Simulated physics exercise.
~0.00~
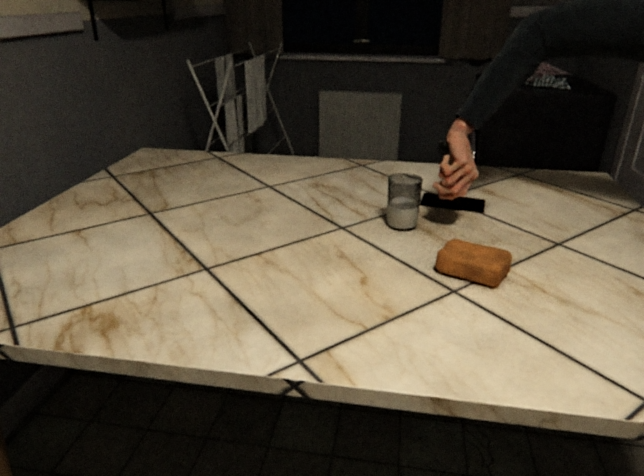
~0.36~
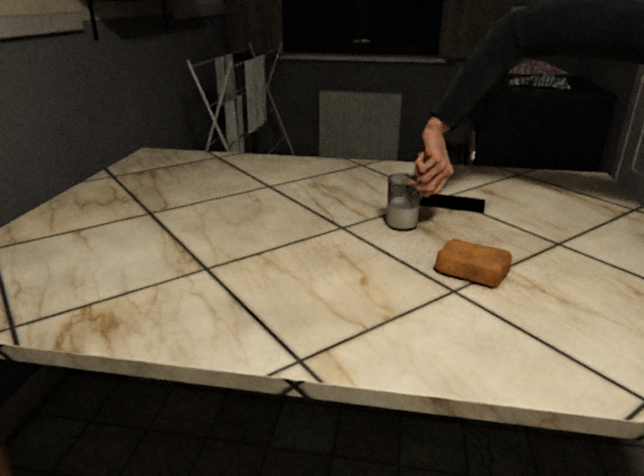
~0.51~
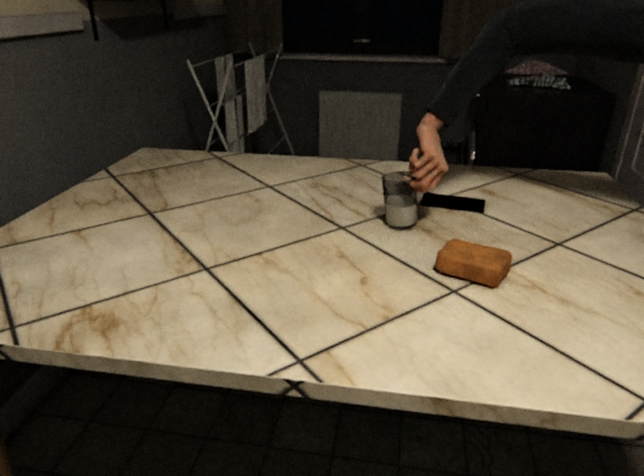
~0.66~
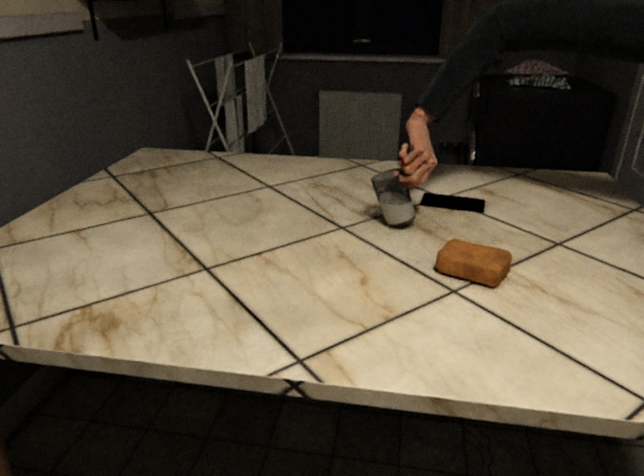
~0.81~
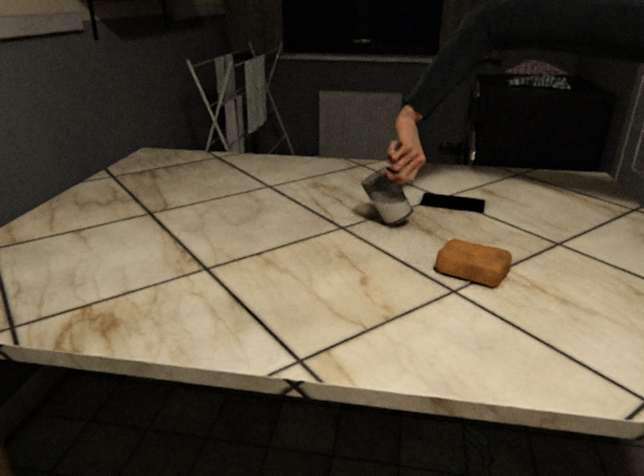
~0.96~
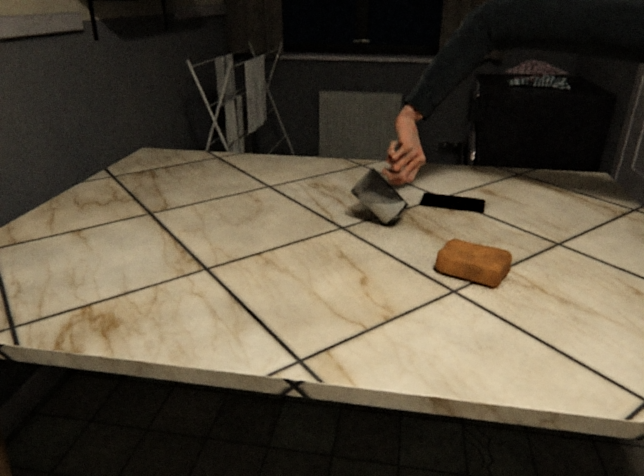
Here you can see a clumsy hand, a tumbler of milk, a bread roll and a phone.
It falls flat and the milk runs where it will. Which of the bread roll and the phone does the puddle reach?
Bread roll comes out dry, phone comes out dry.
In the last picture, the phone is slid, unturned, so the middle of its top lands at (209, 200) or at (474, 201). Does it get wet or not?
Try one: Contact. Try two: No contact.
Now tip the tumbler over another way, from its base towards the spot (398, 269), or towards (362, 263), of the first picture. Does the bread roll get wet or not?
Toward the first point it is caught by the spill; toward the second it avoids the spill.
After 1.5 s, the puddle covers about as much as a plate; the bread roll is untouched; the phone is untouched.
After 2.3 s, the puddle covers about as much as a tray; the bread roll is untouched; the phone is untouched.
After 3.6 s, the puddle covers about as much as a tray; the bread roll is untouched; the phone is untouched.
